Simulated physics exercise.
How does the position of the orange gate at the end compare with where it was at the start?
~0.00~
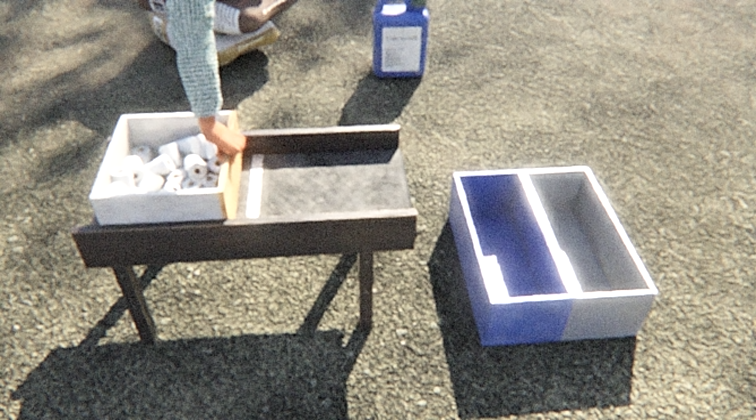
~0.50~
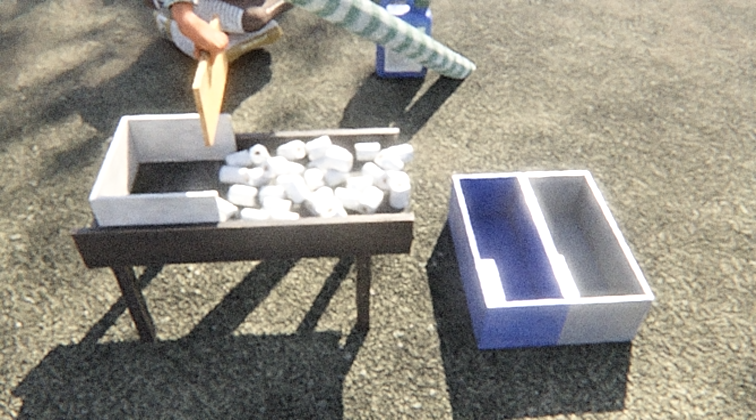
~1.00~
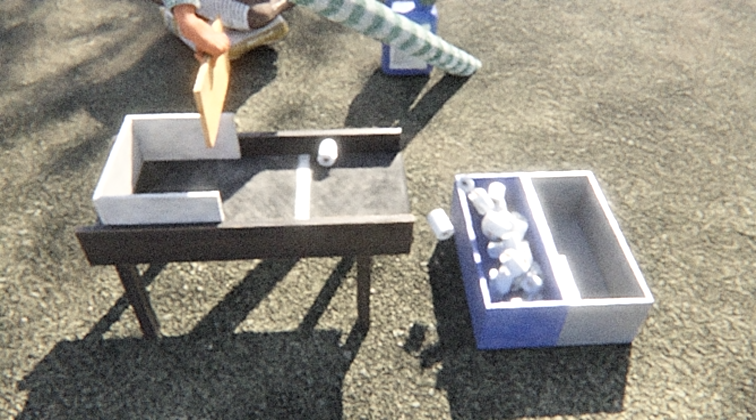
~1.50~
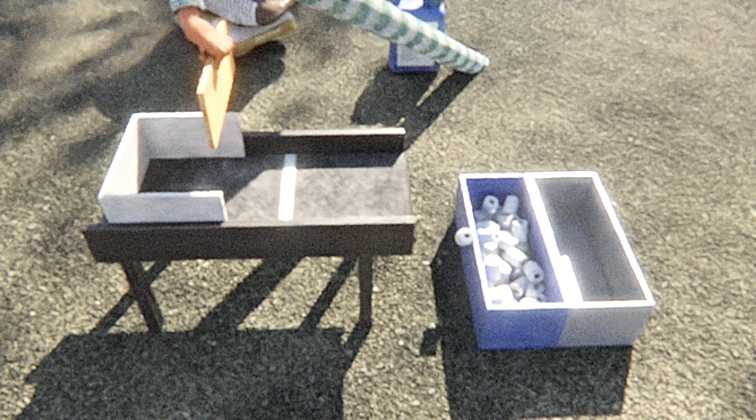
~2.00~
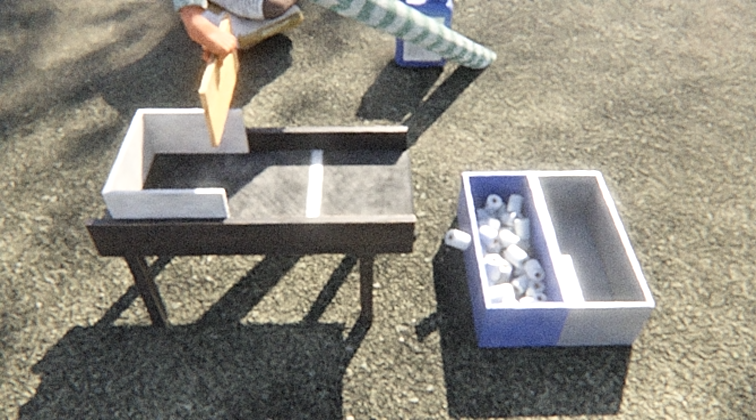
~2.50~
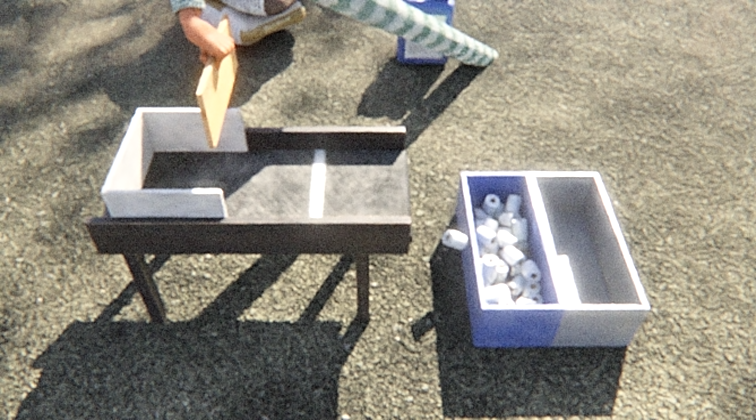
At the start the gate stands upright at the right side of the white pen, closing it off. By the end it is held up clear above the pen, leaving that side open.
